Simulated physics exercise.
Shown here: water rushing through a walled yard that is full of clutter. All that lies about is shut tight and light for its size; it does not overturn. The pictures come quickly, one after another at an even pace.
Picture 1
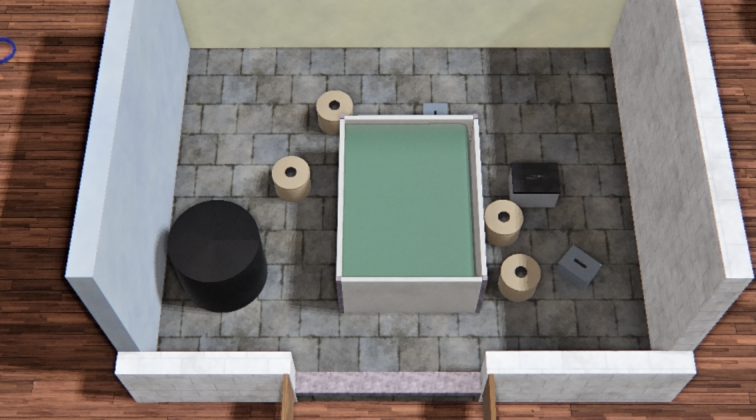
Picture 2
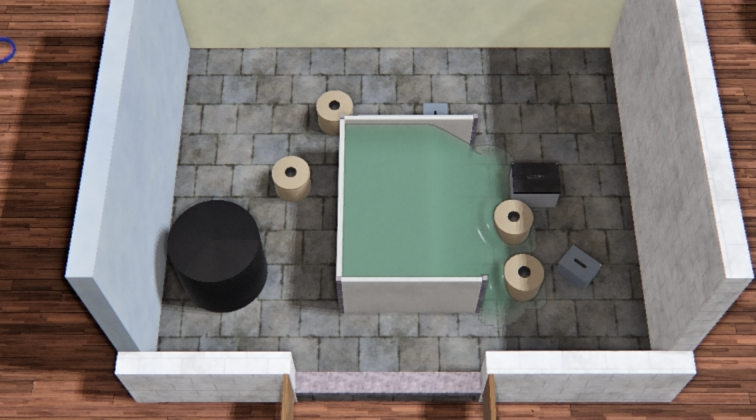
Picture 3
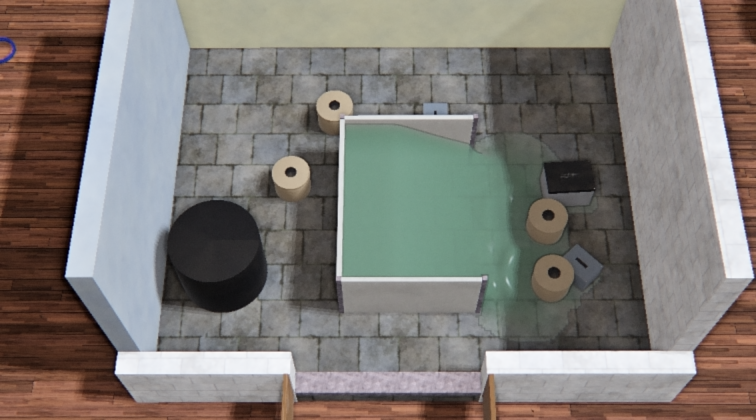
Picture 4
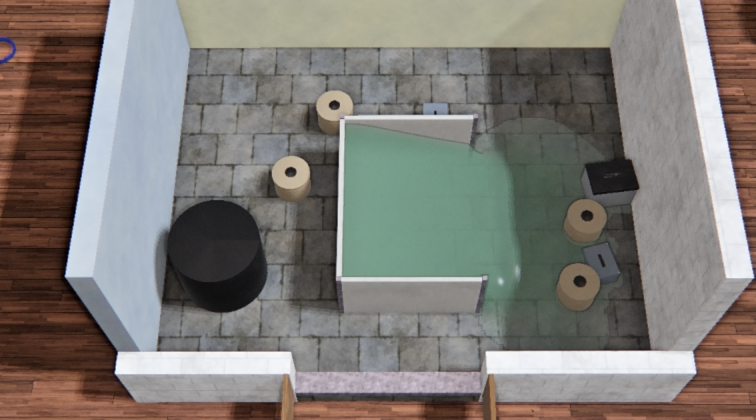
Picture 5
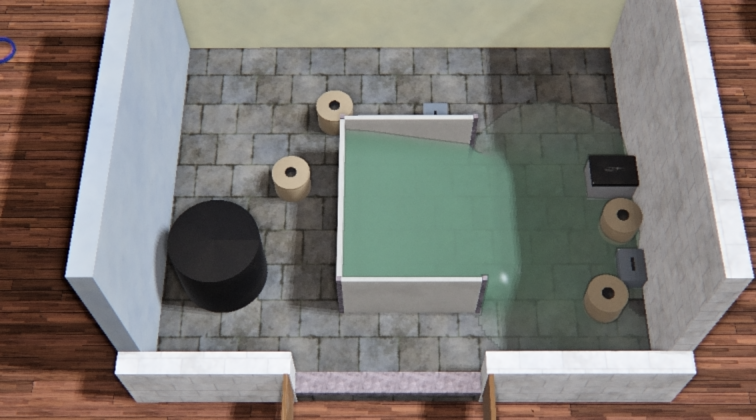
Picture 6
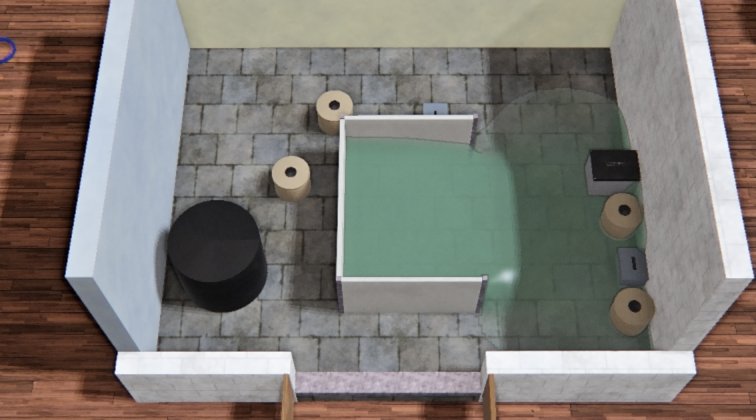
A large tank of green water in a walled yard opened on its right side, and the water rushed out, pushing two tan tubs, a dark-topped box and a small grey block toward the right wall.
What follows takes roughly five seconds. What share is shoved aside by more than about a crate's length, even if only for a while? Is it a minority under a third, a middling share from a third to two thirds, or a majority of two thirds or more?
A majority of two thirds or more.
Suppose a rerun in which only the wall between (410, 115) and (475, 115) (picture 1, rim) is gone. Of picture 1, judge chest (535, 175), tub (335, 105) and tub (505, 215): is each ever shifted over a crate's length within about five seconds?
Working through them in order, the first gets shoved clear, the second not displaced that far and the last gets shoved clear.
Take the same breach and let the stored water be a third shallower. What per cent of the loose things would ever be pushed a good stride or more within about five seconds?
Around 60 in a hundred.
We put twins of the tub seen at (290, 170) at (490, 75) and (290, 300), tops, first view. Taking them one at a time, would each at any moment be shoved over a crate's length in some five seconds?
Well, one then the other: Carried that far, not carried that far.
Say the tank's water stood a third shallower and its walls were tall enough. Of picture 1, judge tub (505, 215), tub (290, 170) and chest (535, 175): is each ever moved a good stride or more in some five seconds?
Taking them as listed, the first did it, the second came up short and the third did it.
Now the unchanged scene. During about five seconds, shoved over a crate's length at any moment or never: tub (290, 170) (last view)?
Note - displacement: Not the full distance.
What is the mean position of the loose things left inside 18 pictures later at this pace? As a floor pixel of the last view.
I'd say roughly (372, 192).
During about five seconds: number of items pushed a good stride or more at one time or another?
Count: 5.
A moment on, 4 of 7 are well off their spots; 4 afloat.
Next, 3 of 7 are well off their spots; 4 afloat.
Later, 5 of 7 are well off their spots; 4 afloat.
In the end, 5 of 7 are well off their spots, and 5 have been at some point; 4 afloat.
